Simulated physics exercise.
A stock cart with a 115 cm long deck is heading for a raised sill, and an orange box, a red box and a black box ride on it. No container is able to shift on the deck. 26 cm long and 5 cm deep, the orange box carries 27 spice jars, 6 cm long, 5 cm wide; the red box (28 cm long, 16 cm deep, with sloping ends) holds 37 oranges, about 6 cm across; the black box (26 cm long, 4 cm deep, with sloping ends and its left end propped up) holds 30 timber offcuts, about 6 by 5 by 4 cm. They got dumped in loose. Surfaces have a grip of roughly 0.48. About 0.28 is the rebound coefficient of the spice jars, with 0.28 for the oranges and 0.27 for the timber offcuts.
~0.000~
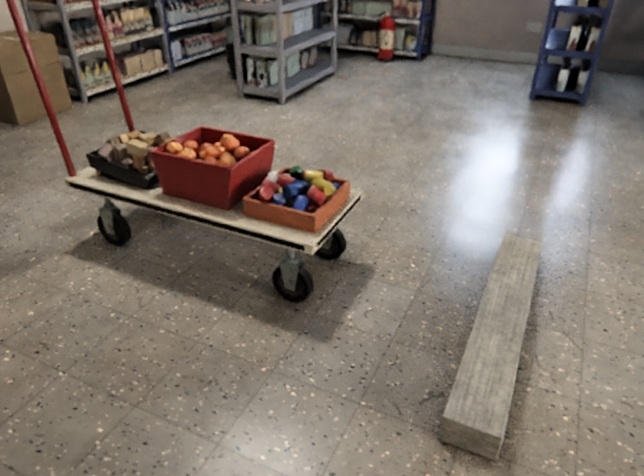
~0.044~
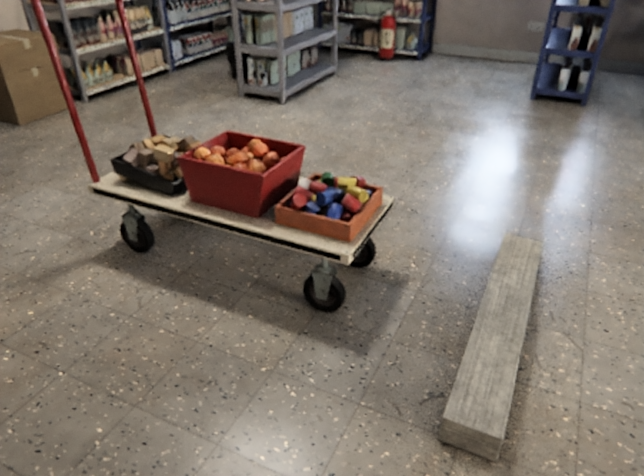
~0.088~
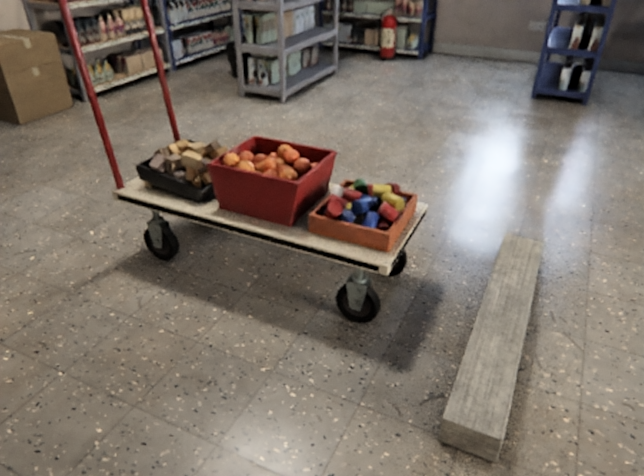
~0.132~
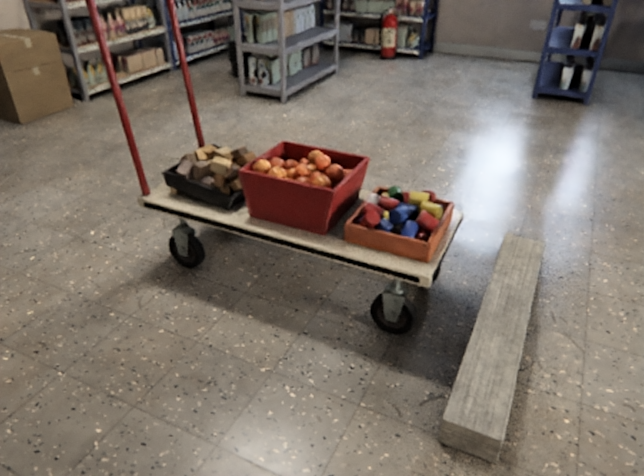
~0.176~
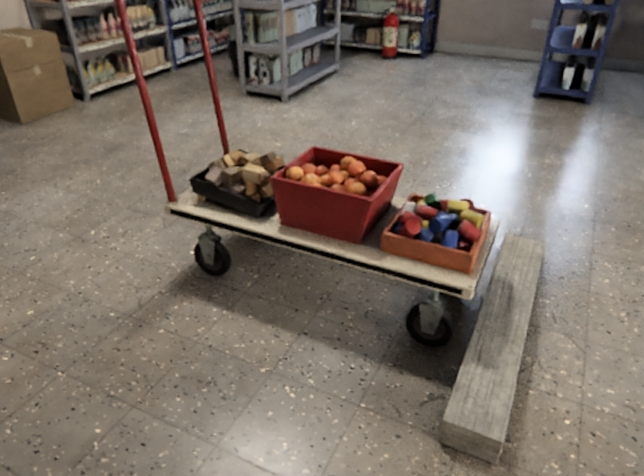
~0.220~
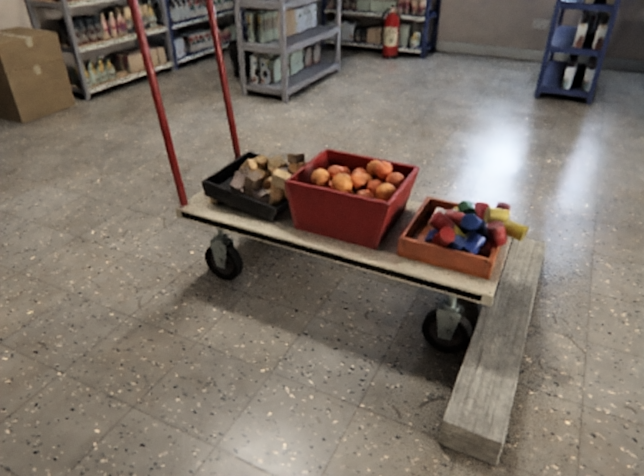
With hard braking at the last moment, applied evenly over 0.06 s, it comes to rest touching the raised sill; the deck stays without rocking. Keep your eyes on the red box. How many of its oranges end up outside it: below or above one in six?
My money is on the escaped share keeping south of a sixth.
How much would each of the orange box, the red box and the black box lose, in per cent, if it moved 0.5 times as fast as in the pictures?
Orange box 20, red box 0, black box 20 per cent.
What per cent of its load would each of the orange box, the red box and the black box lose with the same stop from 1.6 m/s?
In that case the orange box sheds 20 per cent of its load, the red box 0 per cent, and the black box 20 per cent.
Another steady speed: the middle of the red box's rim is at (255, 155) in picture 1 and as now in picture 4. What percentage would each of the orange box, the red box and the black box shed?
Under that change it'd be orange box at 30, red box at 0 and black box at 20 percent.
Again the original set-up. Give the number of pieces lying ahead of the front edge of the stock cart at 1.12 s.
I'd put it at some 10 pieces.
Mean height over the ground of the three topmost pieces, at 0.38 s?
Close to 58 cm up.
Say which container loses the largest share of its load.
The orange box.
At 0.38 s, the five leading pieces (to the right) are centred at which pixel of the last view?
Around (618, 271) in pixels.
After 0.26 s, the orange box is down by 4 of 27, the red box has all 37 and the black box is down by 4 of 30.
After 0.38 s, the orange box is down by 9 of 27, the red box is down by 1 of 37 and the black box is down by 5 of 30.
After 0.61 s, the orange box is down by 11 of 27, the red box is down by 2 of 37 and the black box is down by 7 of 30.
Outcome (at 1.12 s), the orange box is down by 11 of 27, the red box is down by 2 of 37 and the black box is down by 8 of 30. Asked share, 2 of 37, 5 per cent.
